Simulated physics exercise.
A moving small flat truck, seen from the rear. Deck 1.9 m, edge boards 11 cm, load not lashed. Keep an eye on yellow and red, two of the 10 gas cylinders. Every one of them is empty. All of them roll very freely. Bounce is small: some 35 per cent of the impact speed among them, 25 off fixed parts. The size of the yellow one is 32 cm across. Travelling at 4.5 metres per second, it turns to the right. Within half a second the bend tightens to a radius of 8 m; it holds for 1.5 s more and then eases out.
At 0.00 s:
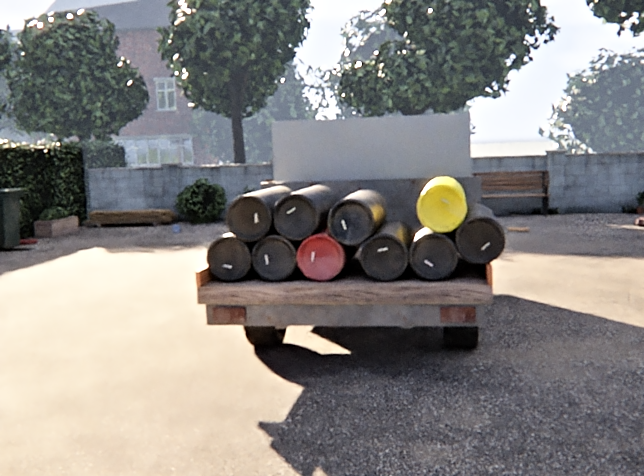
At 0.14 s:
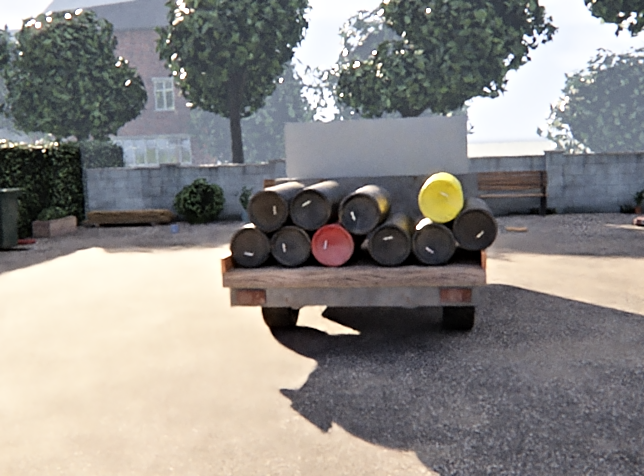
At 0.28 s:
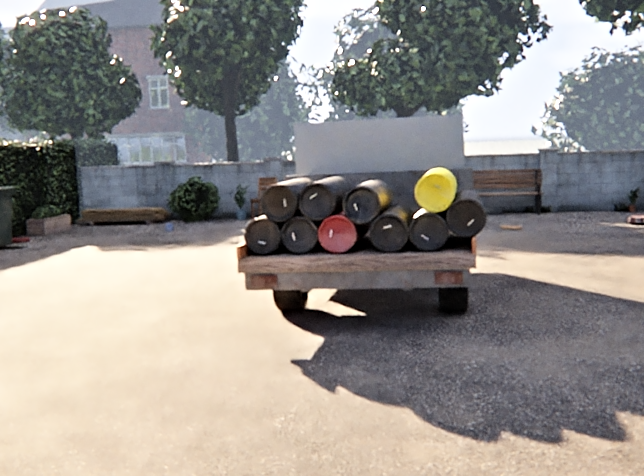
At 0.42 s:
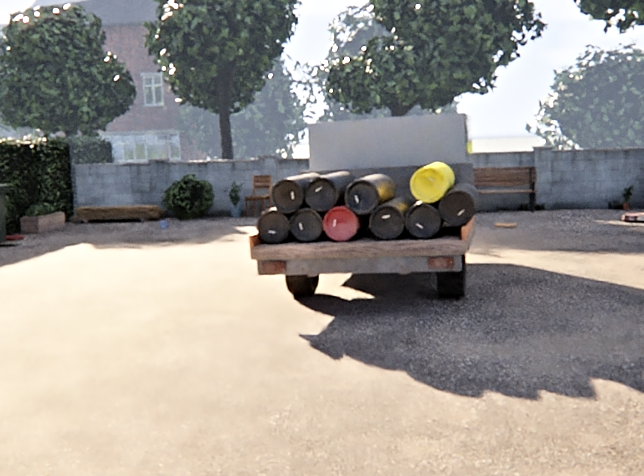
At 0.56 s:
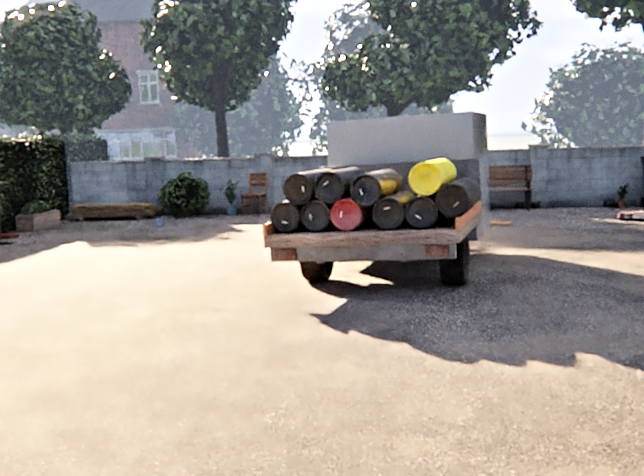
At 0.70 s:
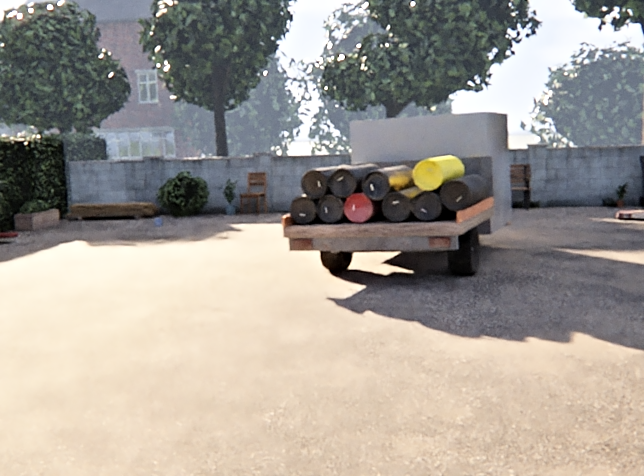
In a sunny yard with trees and a low wall, a small flat truck piled with dark cylinders, one yellow and one red, drove away and turned right, its bed leaning slightly left.
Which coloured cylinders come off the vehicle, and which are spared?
As for yellow, it doesn't come off; as for red, it doesn't come off.
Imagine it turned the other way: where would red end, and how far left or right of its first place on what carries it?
Rightwards by roughly 30 cm.
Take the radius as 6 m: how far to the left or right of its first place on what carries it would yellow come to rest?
Roughly 35 cm left.
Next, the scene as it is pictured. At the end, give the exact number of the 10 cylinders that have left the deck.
The number is 0.
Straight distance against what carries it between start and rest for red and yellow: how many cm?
Moved: Red 0, yellow 35.
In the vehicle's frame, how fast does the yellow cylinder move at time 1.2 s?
Close to 0.0 m/s at that moment.
After 1.2 s, yellow is up on others, 60 cm from the right edge; red is on the deck, 80 cm from the left edge; 0 off so far.
After 1.8 s, yellow is up on others, 60 cm from the right edge, rolling left; no change for red; 0 off so far.
At rest (2.5 s), yellow is up on others, 65 cm from the right edge; red is on the deck, 80 cm from the left edge; 0 off so far.
